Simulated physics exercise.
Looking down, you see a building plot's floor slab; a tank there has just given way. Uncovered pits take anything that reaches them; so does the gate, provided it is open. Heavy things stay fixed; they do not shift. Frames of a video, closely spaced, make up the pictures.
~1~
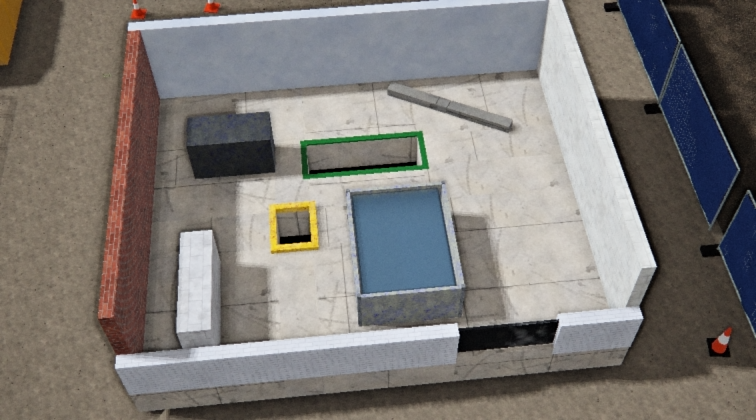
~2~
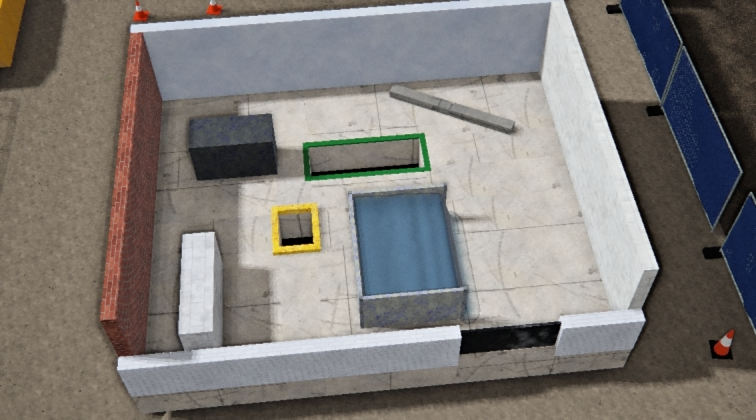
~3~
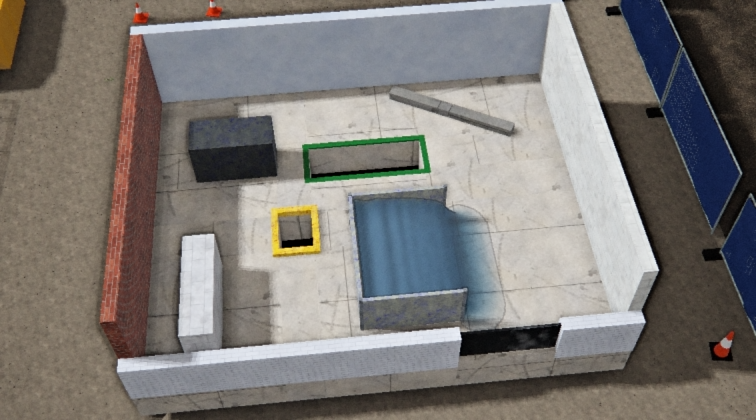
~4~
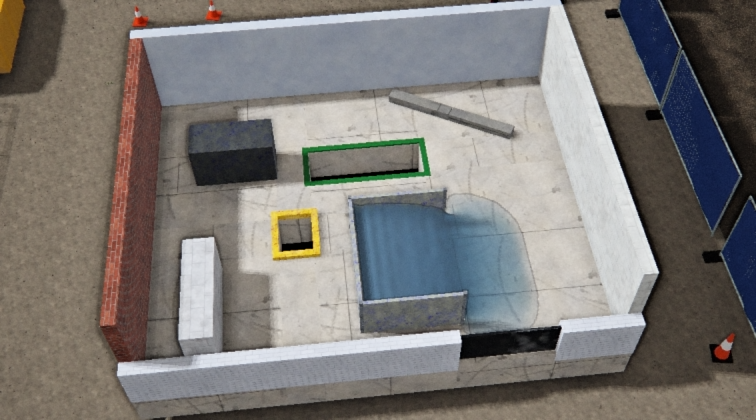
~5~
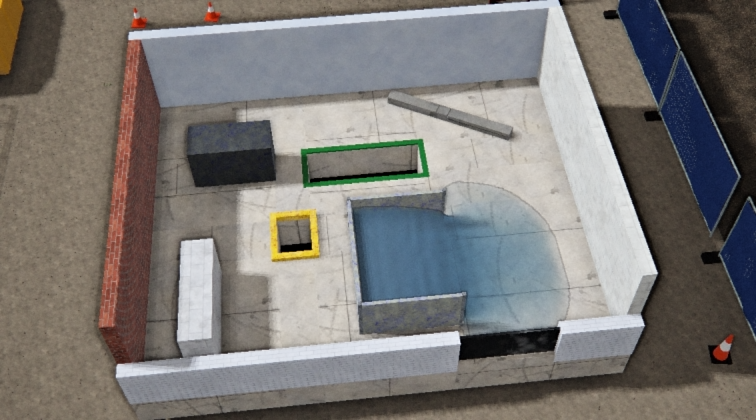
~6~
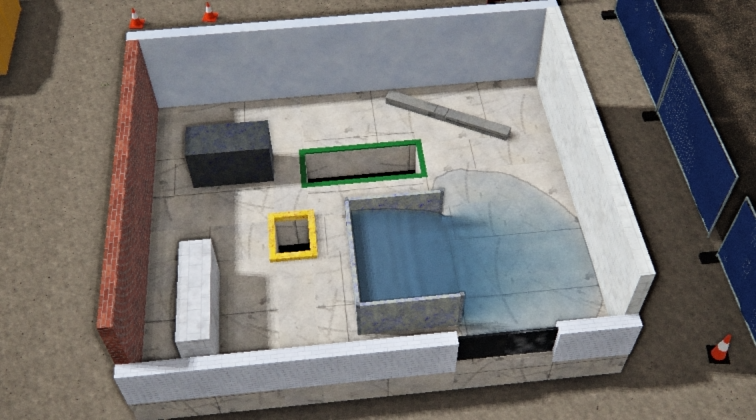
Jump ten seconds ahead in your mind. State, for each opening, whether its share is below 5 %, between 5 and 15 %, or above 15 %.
Gate: The bottom band. Yellow pit: The bottom band. Green pit: The middle band.
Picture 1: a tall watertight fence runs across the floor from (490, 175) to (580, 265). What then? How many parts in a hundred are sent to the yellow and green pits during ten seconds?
Yellow 0 %, green 20 %.
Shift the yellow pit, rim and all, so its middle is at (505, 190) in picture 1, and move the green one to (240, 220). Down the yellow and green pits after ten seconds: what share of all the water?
Per cent by pit - yellow: 10 / green: 6.
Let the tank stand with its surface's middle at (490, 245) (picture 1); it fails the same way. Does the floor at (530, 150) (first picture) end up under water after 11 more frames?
There: Flooded.
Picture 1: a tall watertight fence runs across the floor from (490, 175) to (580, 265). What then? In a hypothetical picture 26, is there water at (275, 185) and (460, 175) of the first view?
Log, in order: Unreached / waterlogged.
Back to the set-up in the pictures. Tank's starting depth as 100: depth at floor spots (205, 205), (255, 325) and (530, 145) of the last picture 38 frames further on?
I'd say around 0 per cent, then 2 per cent, then 14 per cent.
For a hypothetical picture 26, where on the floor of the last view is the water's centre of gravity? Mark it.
Centre of the water: Near (495, 224).
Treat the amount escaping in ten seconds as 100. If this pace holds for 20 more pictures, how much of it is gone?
My figure is about 0 in a hundred.
A moment on, water covers 25 % of the floor; the gate 0 %, the yellow pit 0 %, the green pit 0 %.
Next, water covers 30 % of the floor; the gate 0 %, the yellow pit 0 %, the green pit 0 %.
Then, water covers 40 % of the floor; the gate 0 %, the yellow pit 0 %, the green pit 0 %.
Later, water covers 70 % of the floor; the gate 0 %, the yellow pit 0 %, the green pit 4 %.
In the end, water covers 90 % of the floor; the gate 0 %, the yellow pit 0 %, the green pit 12 %.
